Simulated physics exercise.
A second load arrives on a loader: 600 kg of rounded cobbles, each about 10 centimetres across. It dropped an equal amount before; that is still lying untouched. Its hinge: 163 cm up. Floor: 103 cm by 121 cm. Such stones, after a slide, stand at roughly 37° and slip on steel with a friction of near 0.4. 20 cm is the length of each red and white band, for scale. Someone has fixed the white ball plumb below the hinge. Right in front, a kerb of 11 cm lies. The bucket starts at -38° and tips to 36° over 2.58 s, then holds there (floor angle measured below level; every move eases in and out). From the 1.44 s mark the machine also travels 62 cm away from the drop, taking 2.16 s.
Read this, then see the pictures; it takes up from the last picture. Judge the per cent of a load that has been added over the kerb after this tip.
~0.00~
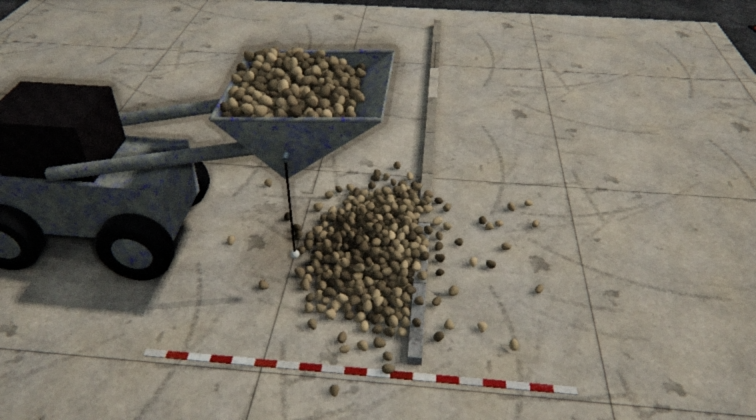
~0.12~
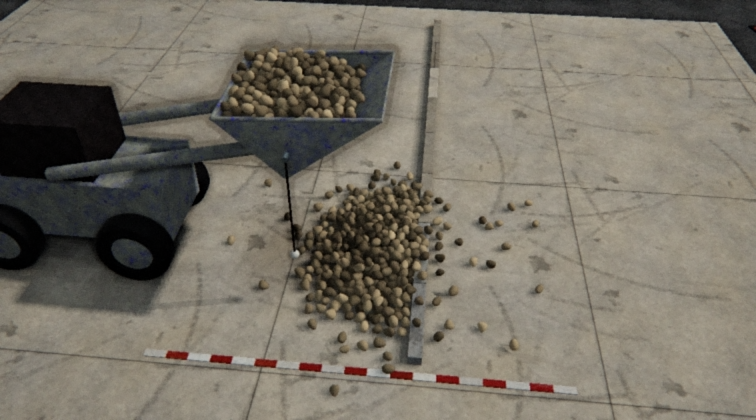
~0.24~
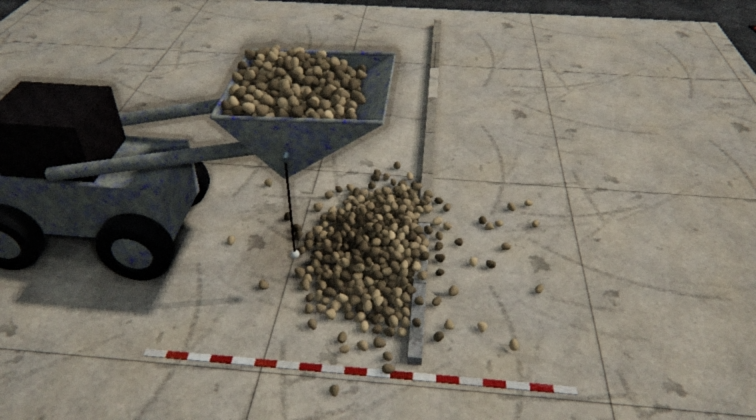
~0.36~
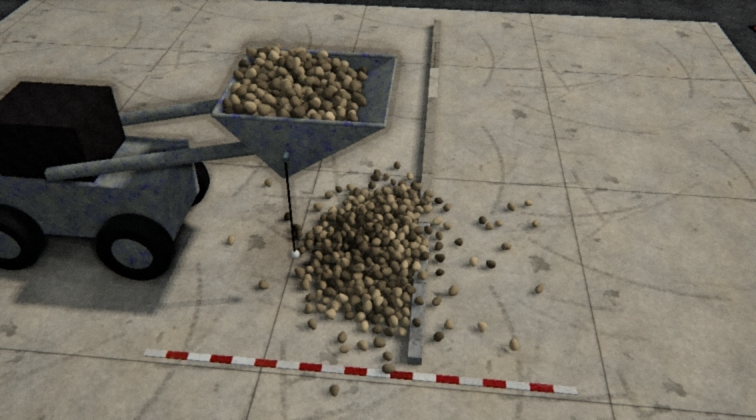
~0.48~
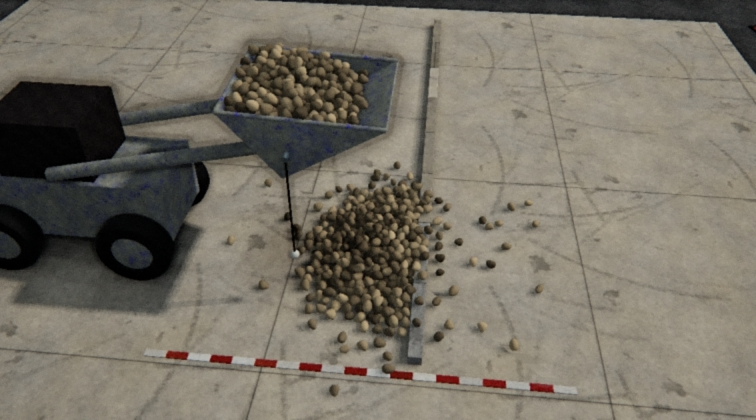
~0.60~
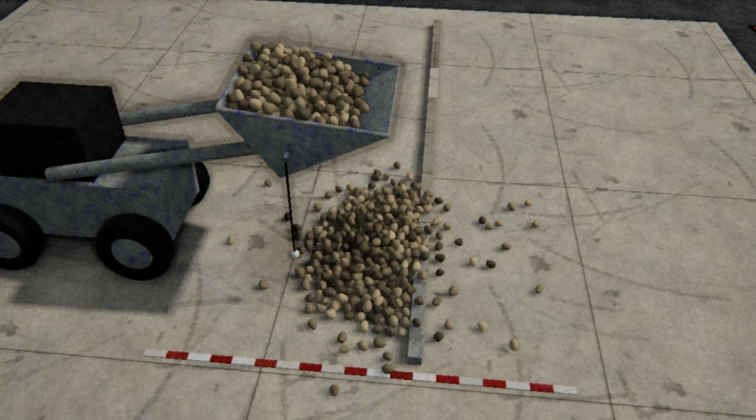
The added amount is roughly 24 per cent of a load.
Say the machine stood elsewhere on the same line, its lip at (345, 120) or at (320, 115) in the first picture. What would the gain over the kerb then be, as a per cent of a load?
First place: Roughly 5 %; second place: Roughly 0 %.
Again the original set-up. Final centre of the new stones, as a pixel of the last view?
Middle: Approx. (385, 238) px.
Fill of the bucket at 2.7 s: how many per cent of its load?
Close to 15 per cent of the load.
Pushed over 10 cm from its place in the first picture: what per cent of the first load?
Roughly 20 per cent of them.
After 1.9 s the floor is at 25°; in per cent of one load, 91 in the bucket, 105 on this side of the kerb, 5 over the kerb; the foremost stones are at (515, 242).
After 2.7 s the floor is at 36°; in per cent of one load, 16 in the bucket, 166 on this side of the kerb, 18 over the kerb; the foremost stones are at (516, 253).
After 4.1 s the floor is at 36°; in per cent of one load, 0 in the bucket, 171 on this side of the kerb, 29 over the kerb; the foremost stones are at (547, 276).
After 6.8 s the floor is at 36°; in per cent of one load, 0 in the bucket, 171 on this side of the kerb, 29 over the kerb; the foremost stones are at (547, 276). Net gain over the kerb, 24.
